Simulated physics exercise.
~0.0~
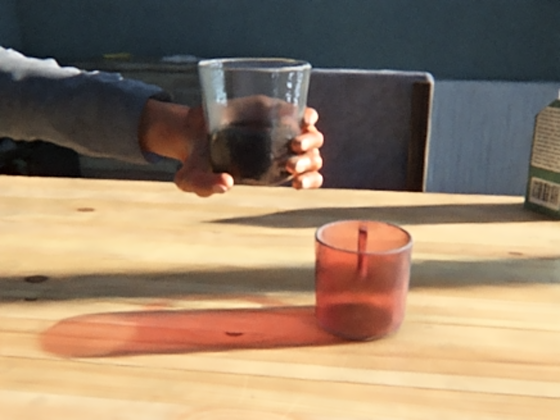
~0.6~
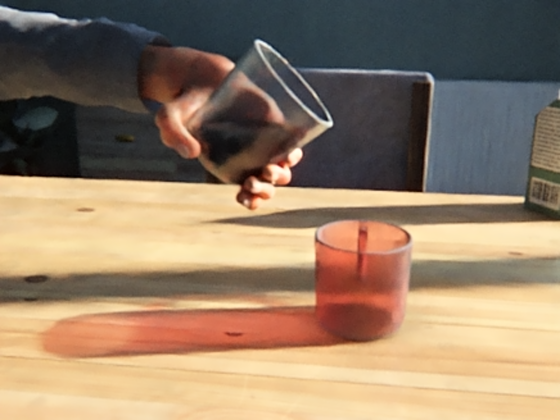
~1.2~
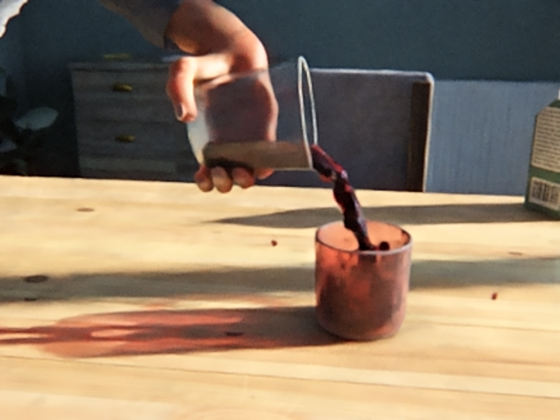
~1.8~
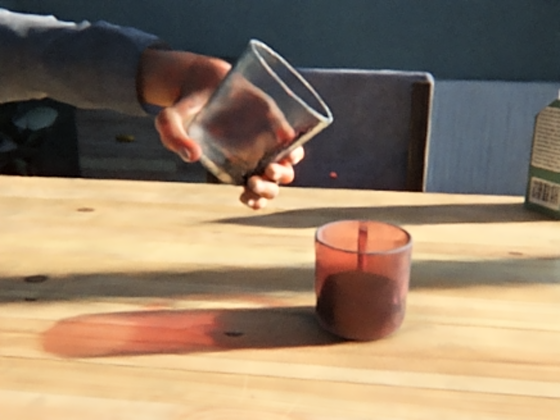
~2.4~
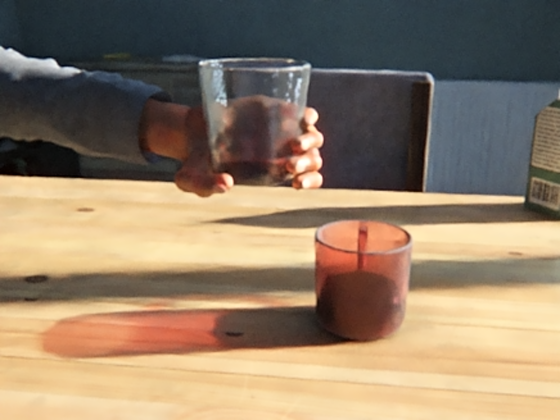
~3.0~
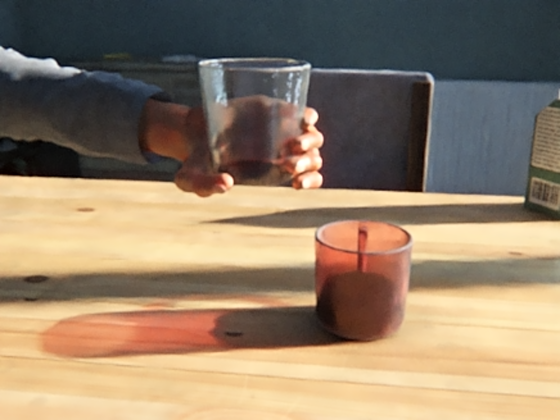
A hand tilting a clear tumbler and pouring dark red wine into a reddish mug on a wooden table, then righting the tumbler.
